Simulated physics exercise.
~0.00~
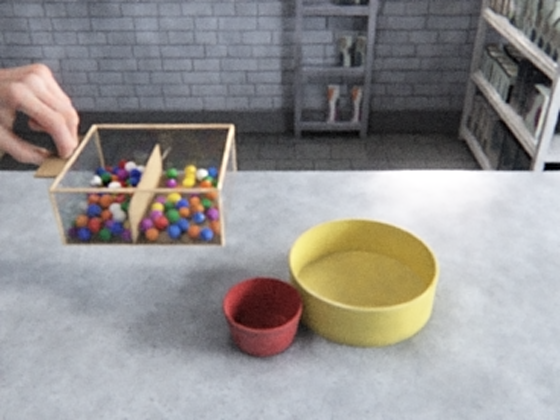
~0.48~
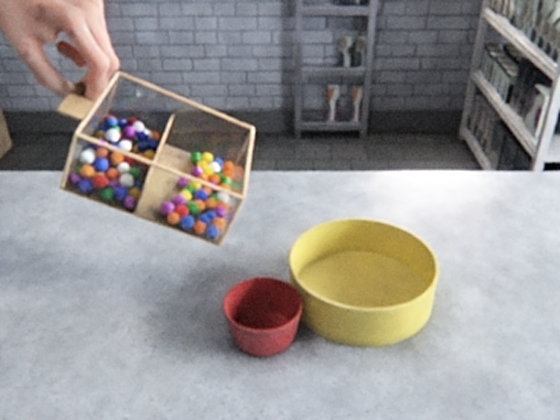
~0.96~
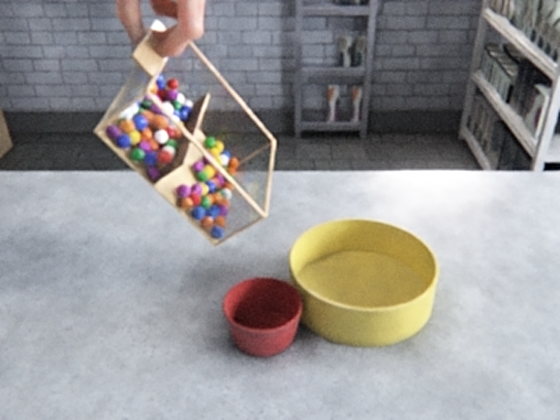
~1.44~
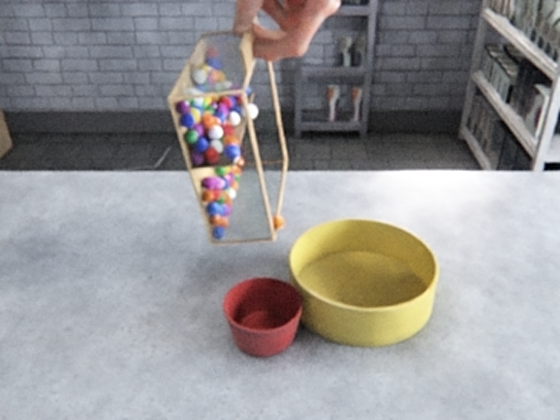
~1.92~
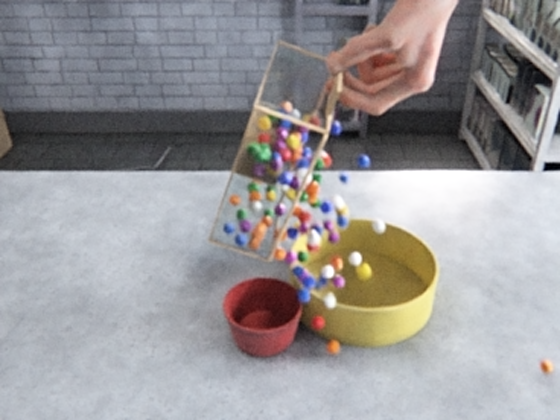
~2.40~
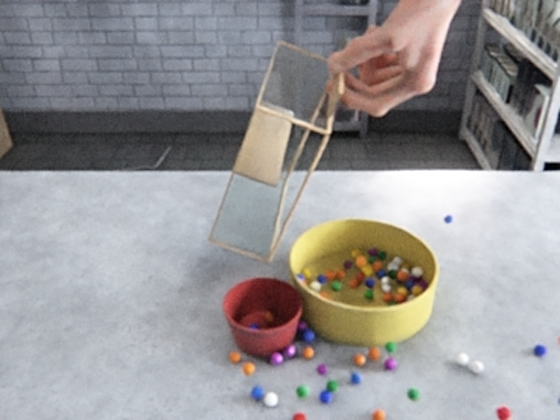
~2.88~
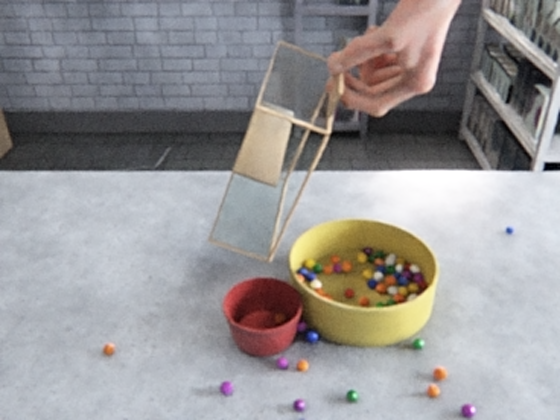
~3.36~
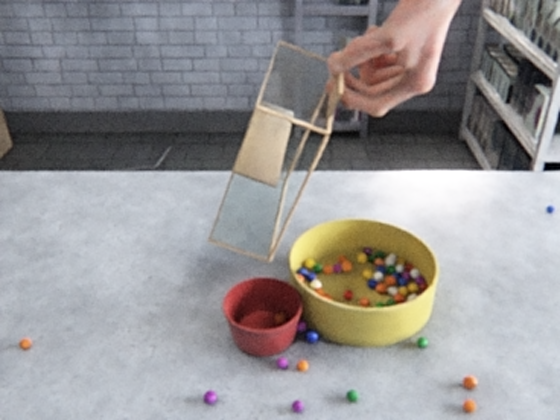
At first, a hand holds a clear, wood-edged box of colourful marbles, split by a partition, above a grey table to the left of a small red dish and a larger yellow pot. The hand lifts the box and tips it steadily to the right, and the marbles slump toward its lower side. As it tilts past upright, the marbles pour out in a thick stream. Many drop into the yellow pot, while others bounce and scatter across the table. Finally, the emptied box stays tilted, with a colourful pile in the pot and stray marbles around it.
